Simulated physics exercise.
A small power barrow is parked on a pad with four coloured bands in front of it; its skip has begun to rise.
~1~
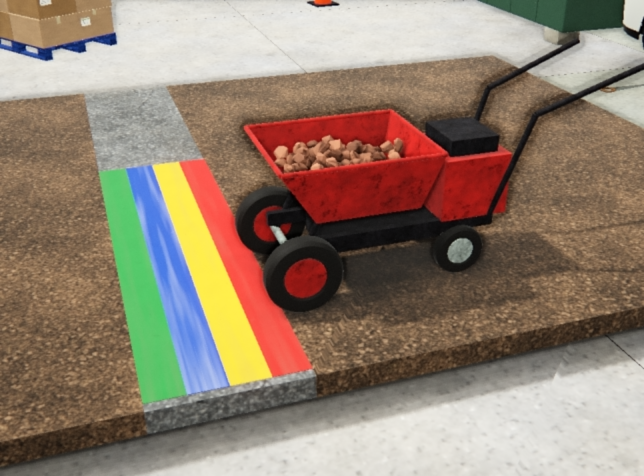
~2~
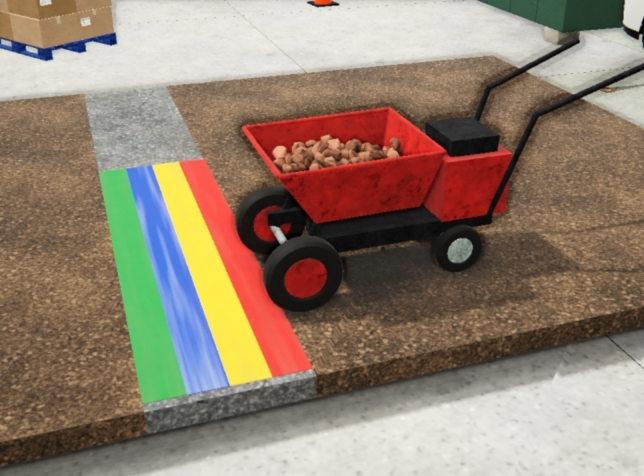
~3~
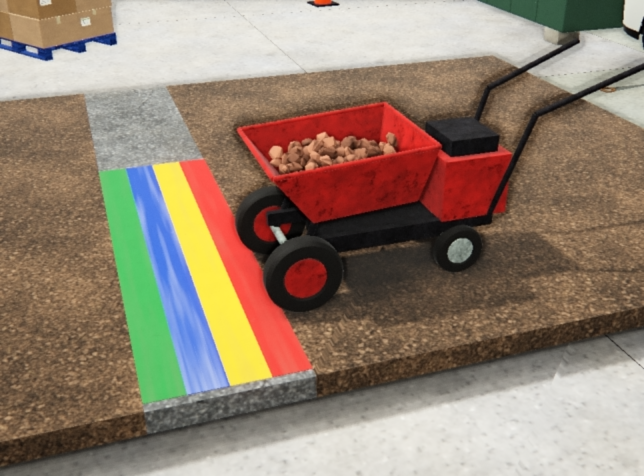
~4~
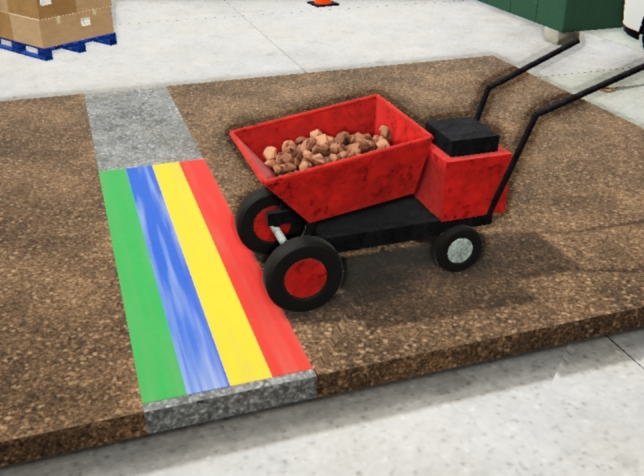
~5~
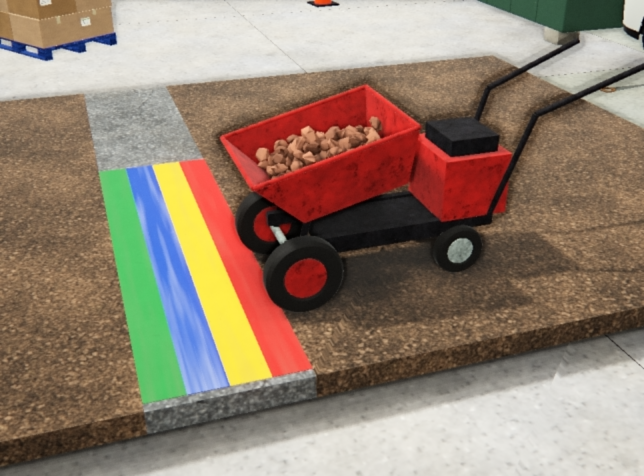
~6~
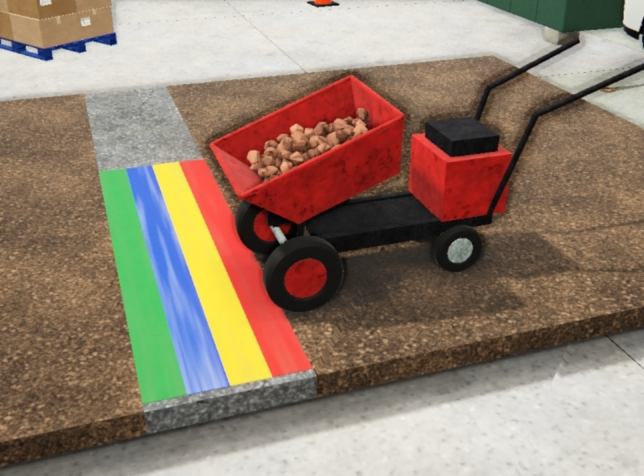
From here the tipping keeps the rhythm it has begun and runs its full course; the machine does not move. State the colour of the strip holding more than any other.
It is green.
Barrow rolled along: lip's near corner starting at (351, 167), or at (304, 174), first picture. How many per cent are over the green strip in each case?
You'd see around 10 per cent the first time and around 30 per cent the second.
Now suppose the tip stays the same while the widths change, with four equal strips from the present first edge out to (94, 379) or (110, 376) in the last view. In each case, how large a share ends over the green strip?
The first one comes out at 30 percent, while the second comes out at 30 percent.
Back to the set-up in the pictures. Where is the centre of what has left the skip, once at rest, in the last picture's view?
Somewhere around (142, 297) in the last picture.
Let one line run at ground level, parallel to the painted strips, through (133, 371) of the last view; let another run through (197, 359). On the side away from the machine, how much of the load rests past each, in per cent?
About 30 and 80 %.
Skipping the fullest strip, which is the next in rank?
Blue.
Soon after the last picture, skip tipped steeply; all in the skip.
A little later, skip tipped right over; most in the skip; a small part over the blue strip; a small part over the green strip; a stray few off the paint.
Later still, skip tipped right over; about a quarter in the skip; about a quarter over the blue strip; about a third over the green strip; about a quarter off the paint.
At rest, skip tipped right over; a small part in the skip; none over the red strip; a stray few over the yellow strip; about a quarter over the blue strip; about a third over the green strip; about a quarter off the paint.
